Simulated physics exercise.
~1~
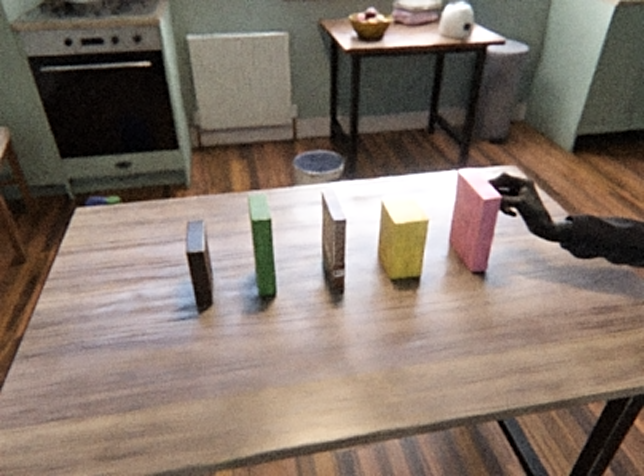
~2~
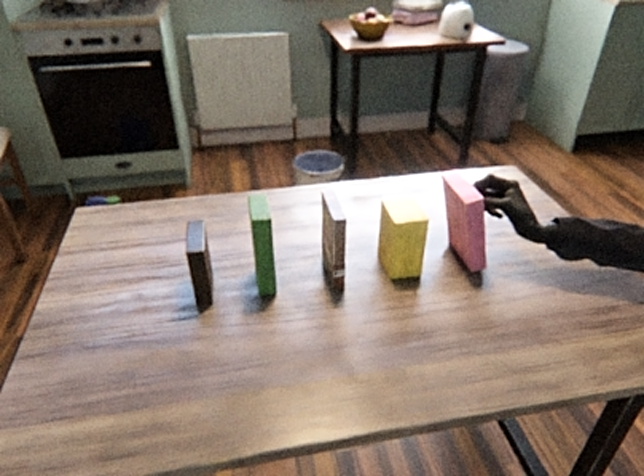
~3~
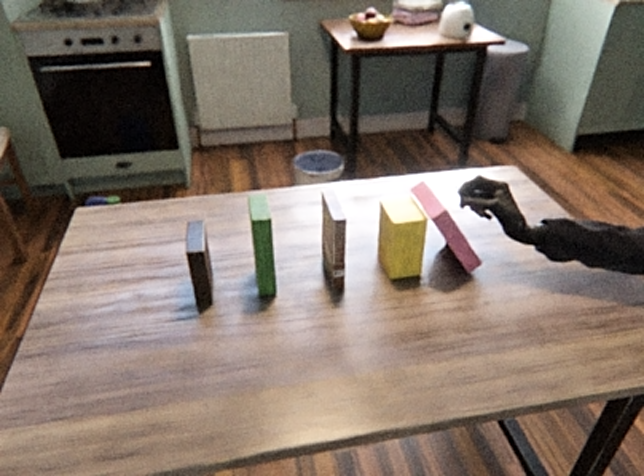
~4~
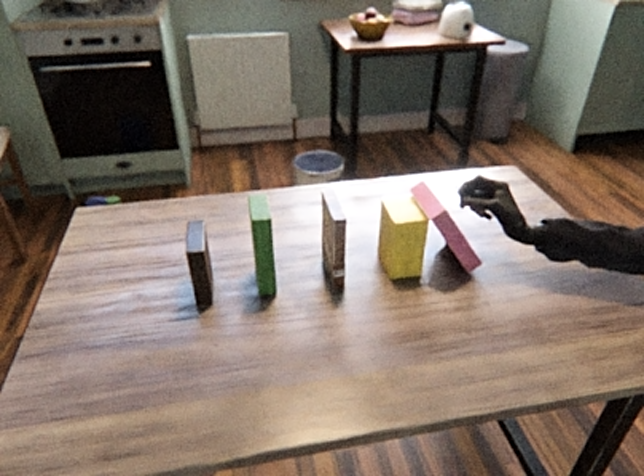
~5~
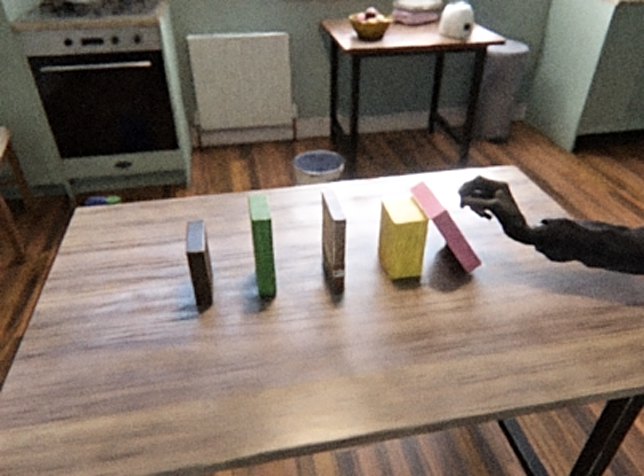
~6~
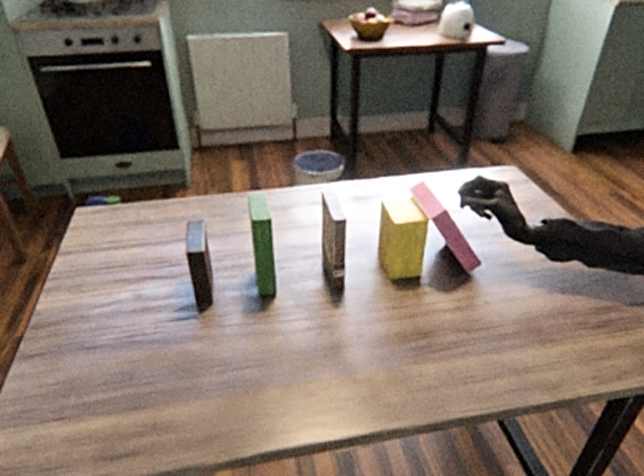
Hand tipping a pink board left into a yellow block, where it rests leaning while all four other upright pieces stay standing.
